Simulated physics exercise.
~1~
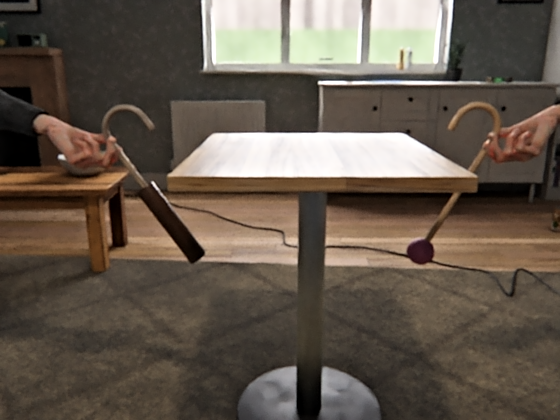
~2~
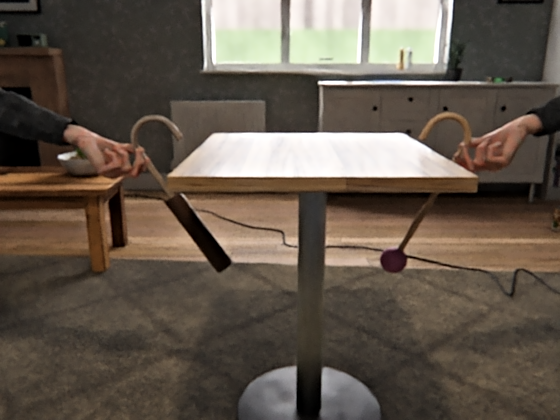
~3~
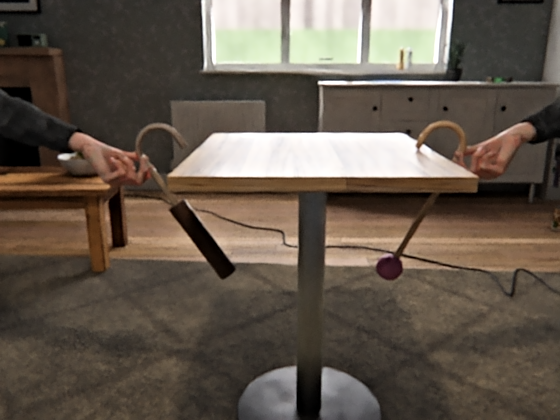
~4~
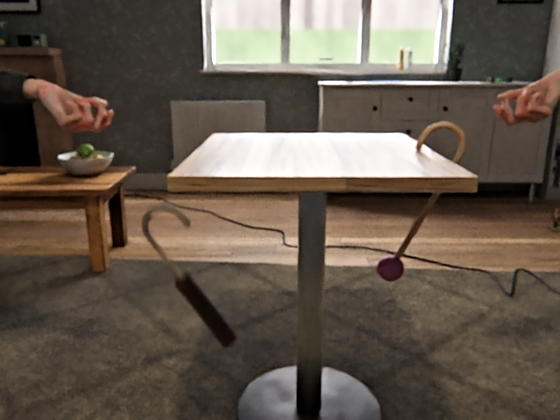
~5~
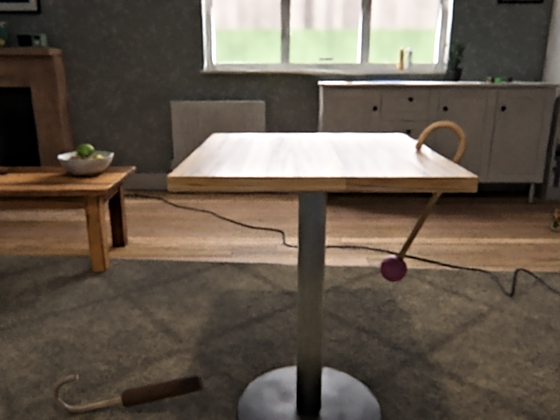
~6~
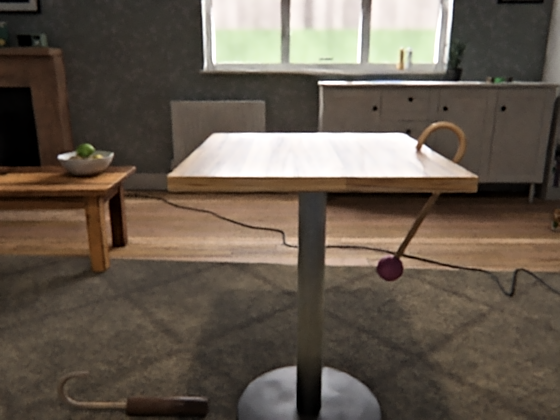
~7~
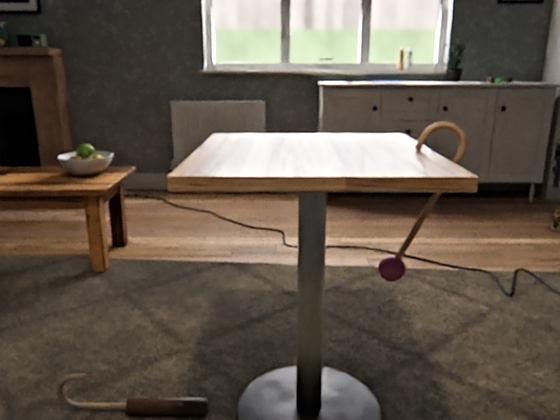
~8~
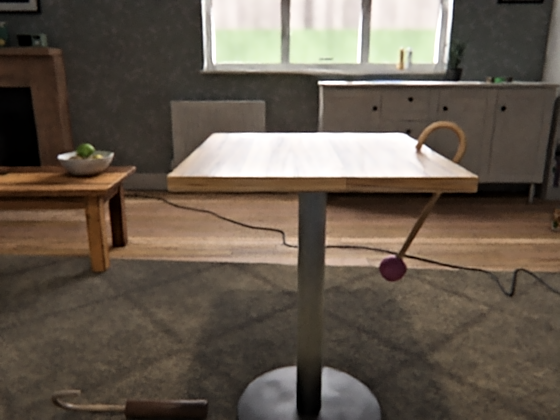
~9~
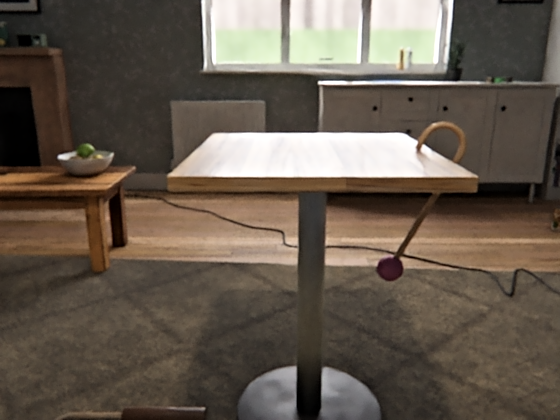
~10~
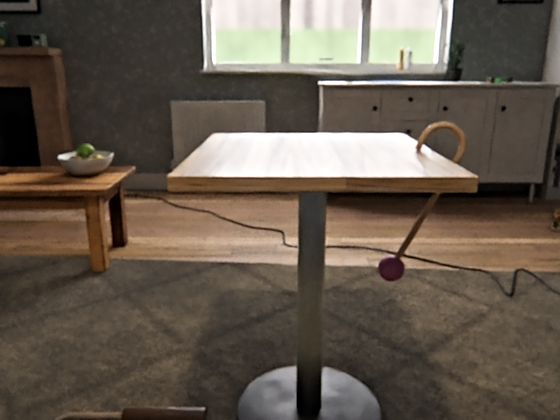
In a dim room with a window, a light wooden table on a metal pedestal stands on a grey carpet. Two hands, one at each side, bring hooked objects toward its edges, a dark brown umbrella on the left and a ladle with a pinkish-purple end on the right. Both hands let go and draw back. The umbrella drops straight away, tipping over as it falls to the carpet, while the ladle stays hooked on the right edge. The umbrella lies flat and slips slightly lower in view, and the ladle still hangs from the table, tilted and nearly motionless.
